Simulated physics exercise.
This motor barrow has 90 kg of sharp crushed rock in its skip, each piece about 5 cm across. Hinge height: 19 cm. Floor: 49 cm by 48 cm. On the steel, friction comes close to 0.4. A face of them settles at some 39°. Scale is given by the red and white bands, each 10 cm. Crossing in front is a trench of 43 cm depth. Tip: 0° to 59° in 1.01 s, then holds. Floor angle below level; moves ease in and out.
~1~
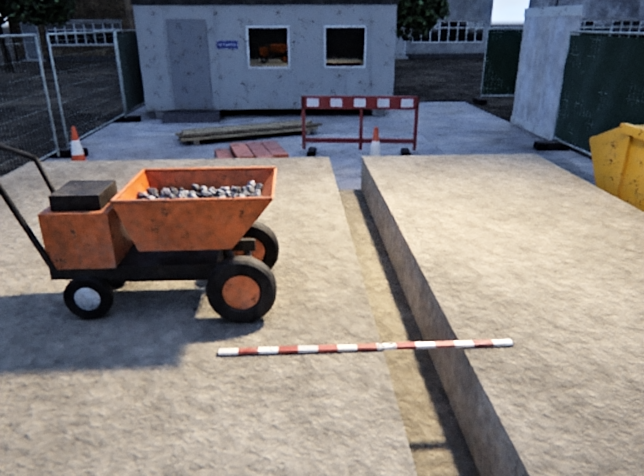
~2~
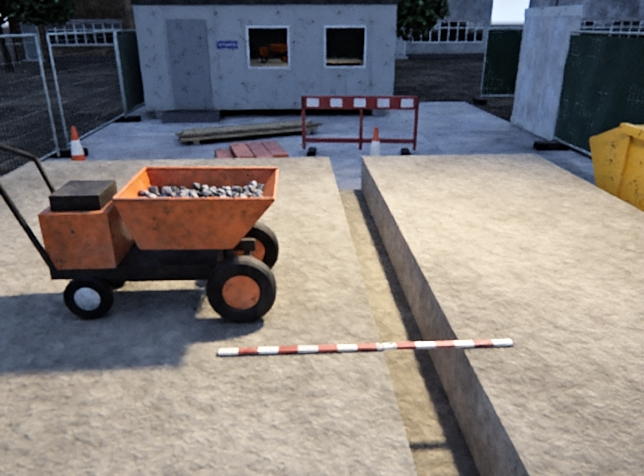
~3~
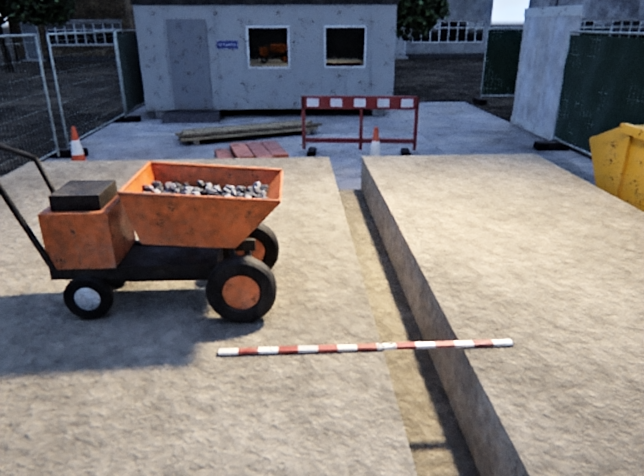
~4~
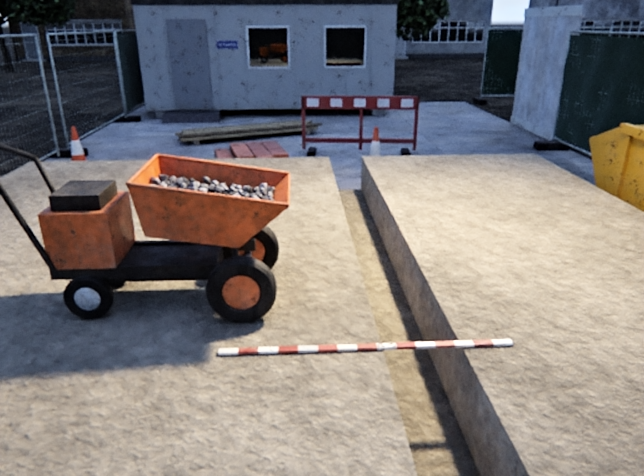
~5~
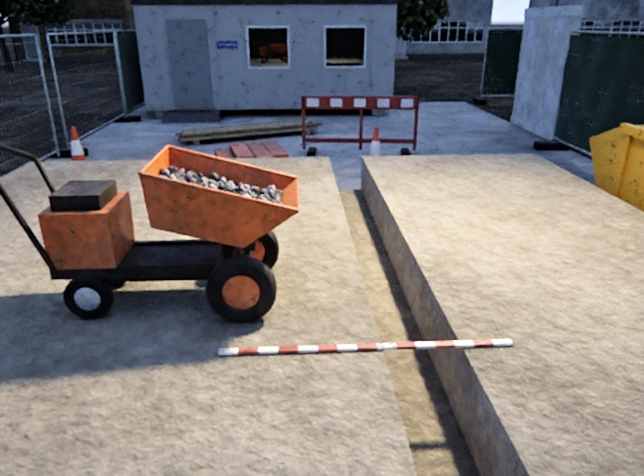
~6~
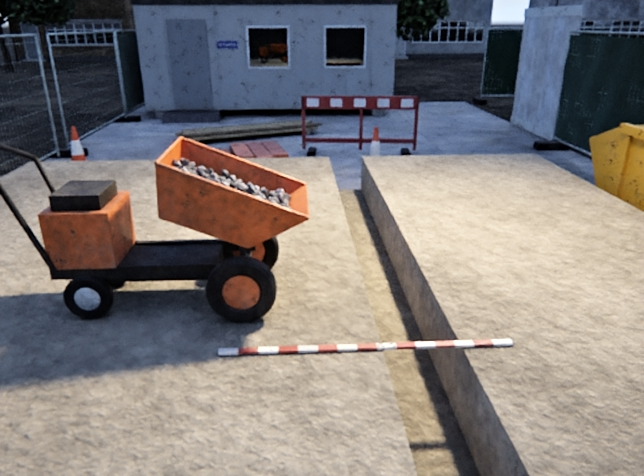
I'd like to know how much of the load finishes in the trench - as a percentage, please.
Somewhere near 11 per cent of it finishes in the trench.
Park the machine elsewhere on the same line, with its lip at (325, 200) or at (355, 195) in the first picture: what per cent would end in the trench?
Result: Close to 20 then close to 15 per cent.
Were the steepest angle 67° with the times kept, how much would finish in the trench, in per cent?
The trench would hold about 45% of it.
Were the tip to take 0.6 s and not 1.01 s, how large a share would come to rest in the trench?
Roughly 30 per cent would.
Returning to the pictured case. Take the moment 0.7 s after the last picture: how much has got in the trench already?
Close to 0 per cent has got there by then.
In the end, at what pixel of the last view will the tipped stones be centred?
Somewhere near pixel (387, 359).
Then, 0.3 s after the last picture the floor is at 50°, 100 % in the skip; the foremost stones are at (318, 240).
Then, 0.7 s after the last picture the floor is at 59°, 99 % in the skip, 1 % short of the trench; the foremost stones are at (353, 264).
Then, 1.0 s after the last picture the floor is at 59°, 91 % in the skip, 4 % short of the trench, 4 % in the trench; the foremost stones are at (409, 344).
Then, 3.0 s after the last picture the floor is at 59°, 81 % in the skip, 8 % short of the trench, 11 % in the trench; the foremost stones are at (428, 355).
